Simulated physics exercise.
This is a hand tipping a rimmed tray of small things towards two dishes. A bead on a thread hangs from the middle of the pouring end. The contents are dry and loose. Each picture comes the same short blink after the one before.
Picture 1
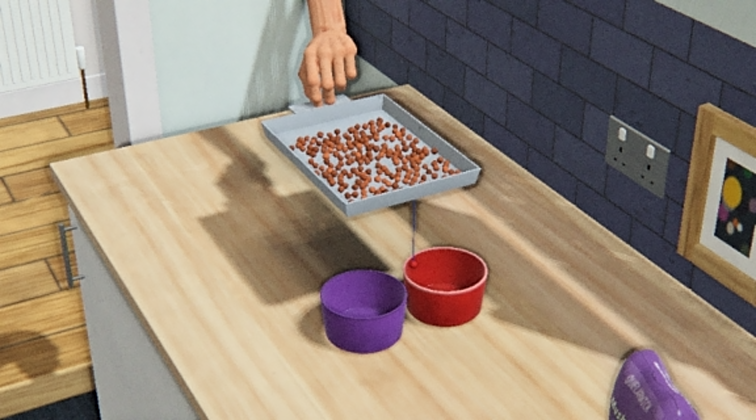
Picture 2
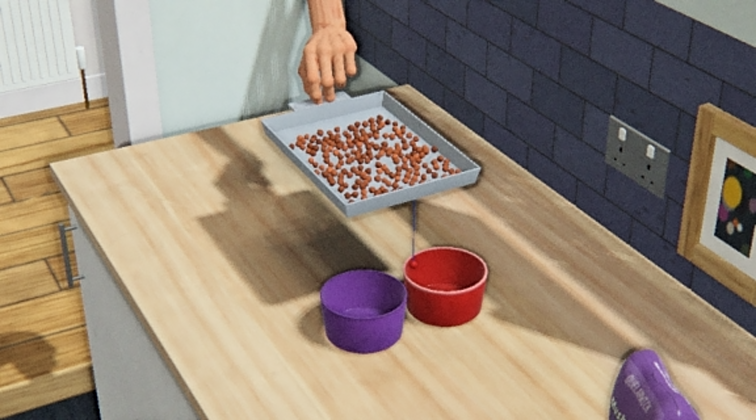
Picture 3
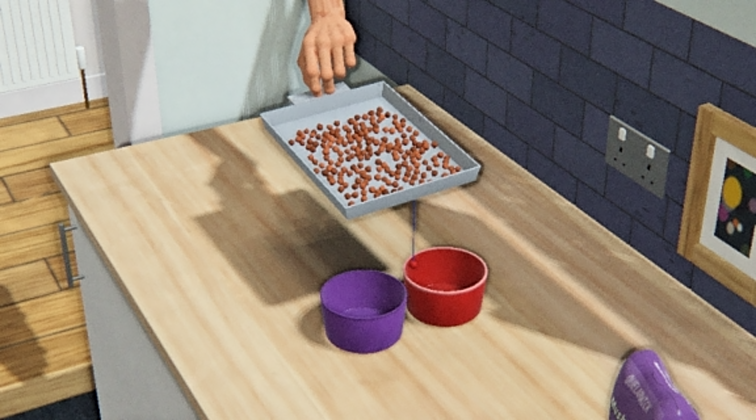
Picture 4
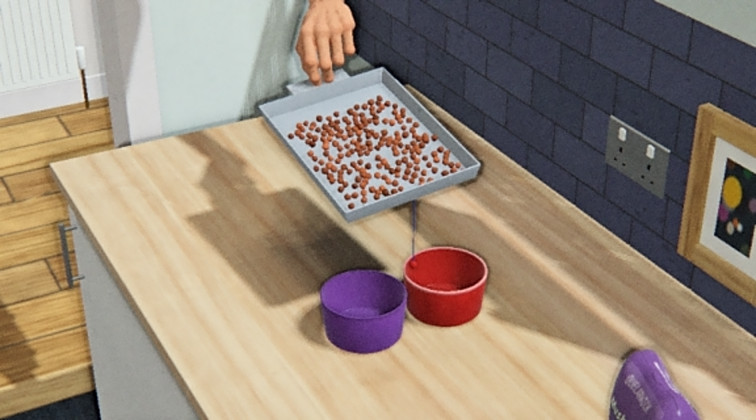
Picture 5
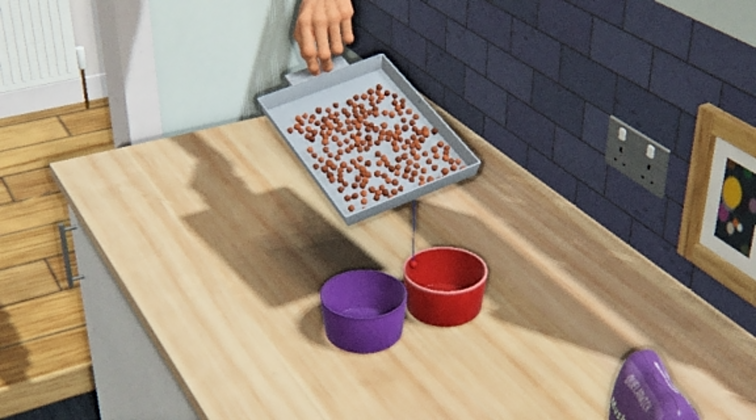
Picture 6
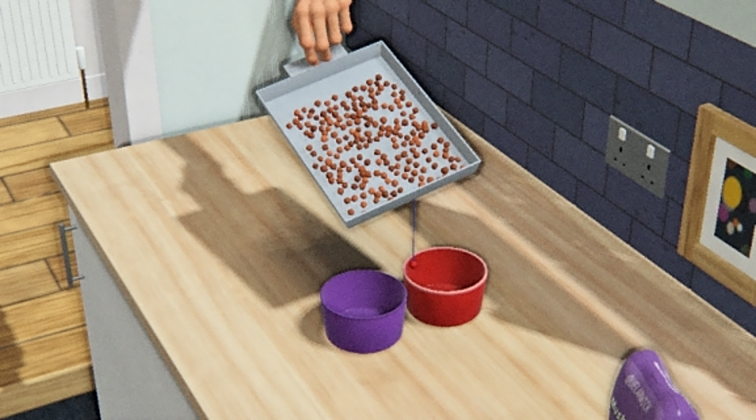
On a wooden kitchen counter, a hand holds a grey rimmed tray of small reddish-brown pellets above a purple dish and a red dish. The hand gradually raises the handle end, and the tray's near edge, level at first, dips slightly towards its left corner while the pellets stay on the tray.
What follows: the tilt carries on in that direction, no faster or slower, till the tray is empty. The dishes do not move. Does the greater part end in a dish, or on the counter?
They take the larger part between them.
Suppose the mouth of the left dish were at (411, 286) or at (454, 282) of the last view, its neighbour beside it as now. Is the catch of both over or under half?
One: Not half. Two: Not half.
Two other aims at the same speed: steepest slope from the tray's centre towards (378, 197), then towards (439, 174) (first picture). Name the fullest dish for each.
In turn: The dish on the left; the right dish.
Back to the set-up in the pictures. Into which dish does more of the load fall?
More ends in the left dish.
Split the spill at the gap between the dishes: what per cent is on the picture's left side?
Roughly 60 in a hundred.
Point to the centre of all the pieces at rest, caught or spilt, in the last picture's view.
Around (361, 324).
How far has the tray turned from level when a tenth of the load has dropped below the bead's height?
At about 85°.
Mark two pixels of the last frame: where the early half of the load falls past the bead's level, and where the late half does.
Around (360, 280) and then (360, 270).
Soon, tray tipped steeply; nearly all on the tray; a stray few in the left dish; a stray few in the air.
A while on, tray tipped past a quarter turn; most on the tray; a small part in the left dish; a stray few outside both; a stray few in the air.
Towards the end, tray tipped past a quarter turn; nearly all in the left dish; a small part outside both.
Finally, tray tipped past a quarter turn; nearly all in the left dish; none in the right dish; a small part outside both.
